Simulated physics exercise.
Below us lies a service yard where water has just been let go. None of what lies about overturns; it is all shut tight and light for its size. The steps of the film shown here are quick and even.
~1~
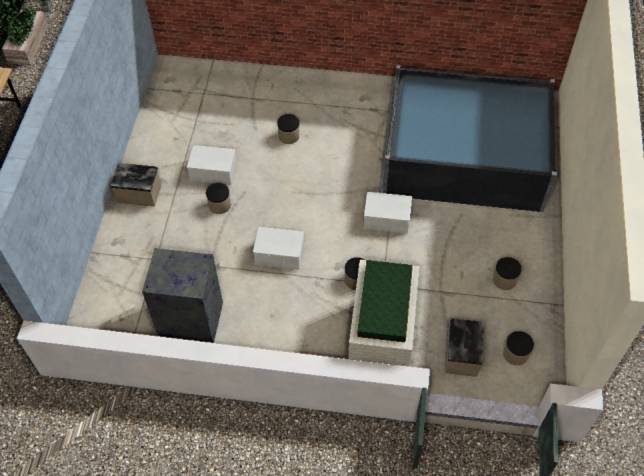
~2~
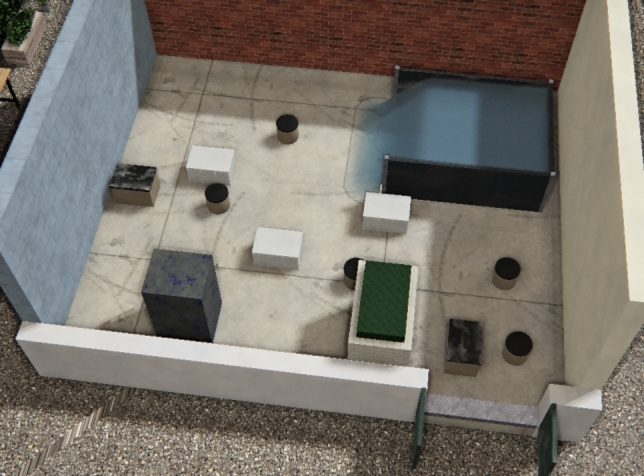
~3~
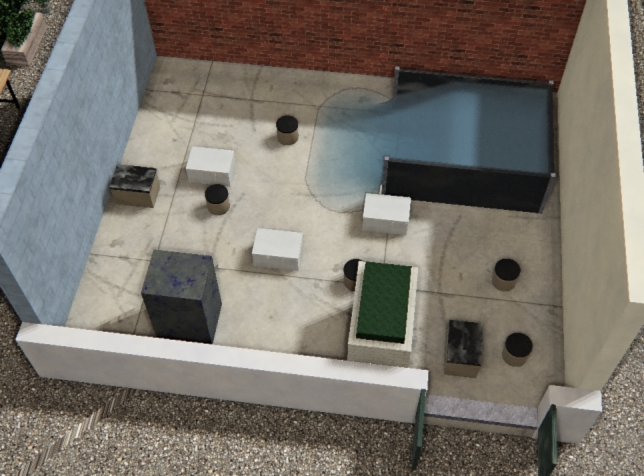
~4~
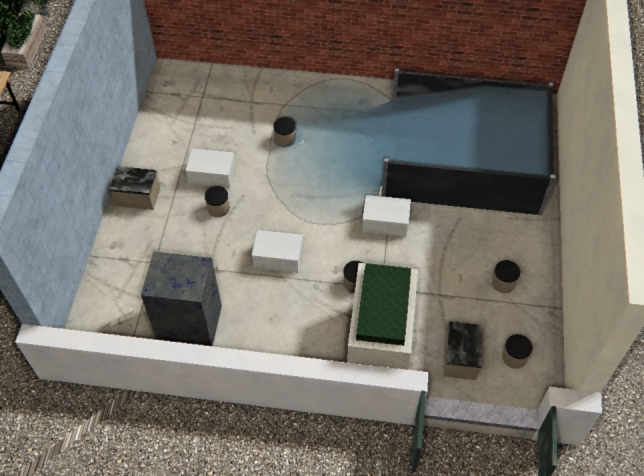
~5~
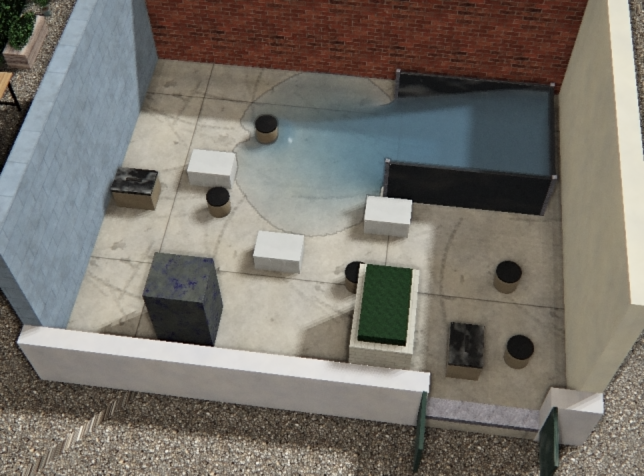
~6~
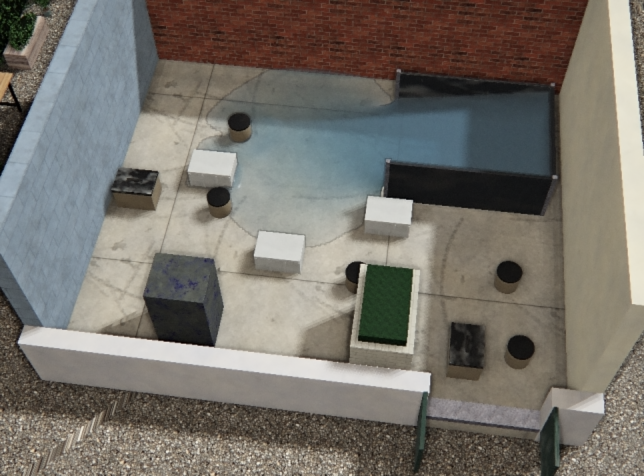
A walled yard with a pale concrete floor, a brick wall behind and a blue wall at left, is seen from a fixed, high viewpoint. White blocks, dark-topped round pails, dark crates and a green-topped box stand about, with a dark-sided tank of blue water at back right. Water pours leftward from the tank's open side, spreads across the floor, and pushes the rearmost pail left.
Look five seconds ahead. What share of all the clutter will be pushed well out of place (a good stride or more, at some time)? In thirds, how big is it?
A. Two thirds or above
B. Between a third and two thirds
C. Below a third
Answer: B.
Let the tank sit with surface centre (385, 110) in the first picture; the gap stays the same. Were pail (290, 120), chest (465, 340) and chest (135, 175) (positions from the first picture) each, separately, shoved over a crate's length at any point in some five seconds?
One after the other: Yes, not that far, that far or more.
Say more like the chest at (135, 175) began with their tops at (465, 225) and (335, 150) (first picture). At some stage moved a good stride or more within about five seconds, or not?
Result by item: Stays where it is / gets dislodged.
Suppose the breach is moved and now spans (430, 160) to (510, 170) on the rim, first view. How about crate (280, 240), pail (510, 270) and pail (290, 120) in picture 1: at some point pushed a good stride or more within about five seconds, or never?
One after another: Goes the distance, then goes the distance, then never gets that far.
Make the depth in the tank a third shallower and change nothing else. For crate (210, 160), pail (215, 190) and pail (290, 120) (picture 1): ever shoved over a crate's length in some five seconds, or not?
Going through them in turn, I'd say got there, then got there, then got there.
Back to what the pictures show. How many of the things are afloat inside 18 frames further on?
That would be 4.
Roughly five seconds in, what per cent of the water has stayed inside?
I'd put it close to 100 percent.
A moment on, 1 of 10 are well off their spots; 0 afloat.
Next, 5 of 10 are well off their spots; 4 afloat.
Later, 5 of 10 are well off their spots; 4 afloat.
In the end, 5 of 10 are well off their spots, and 5 have been at some point; 5 afloat.
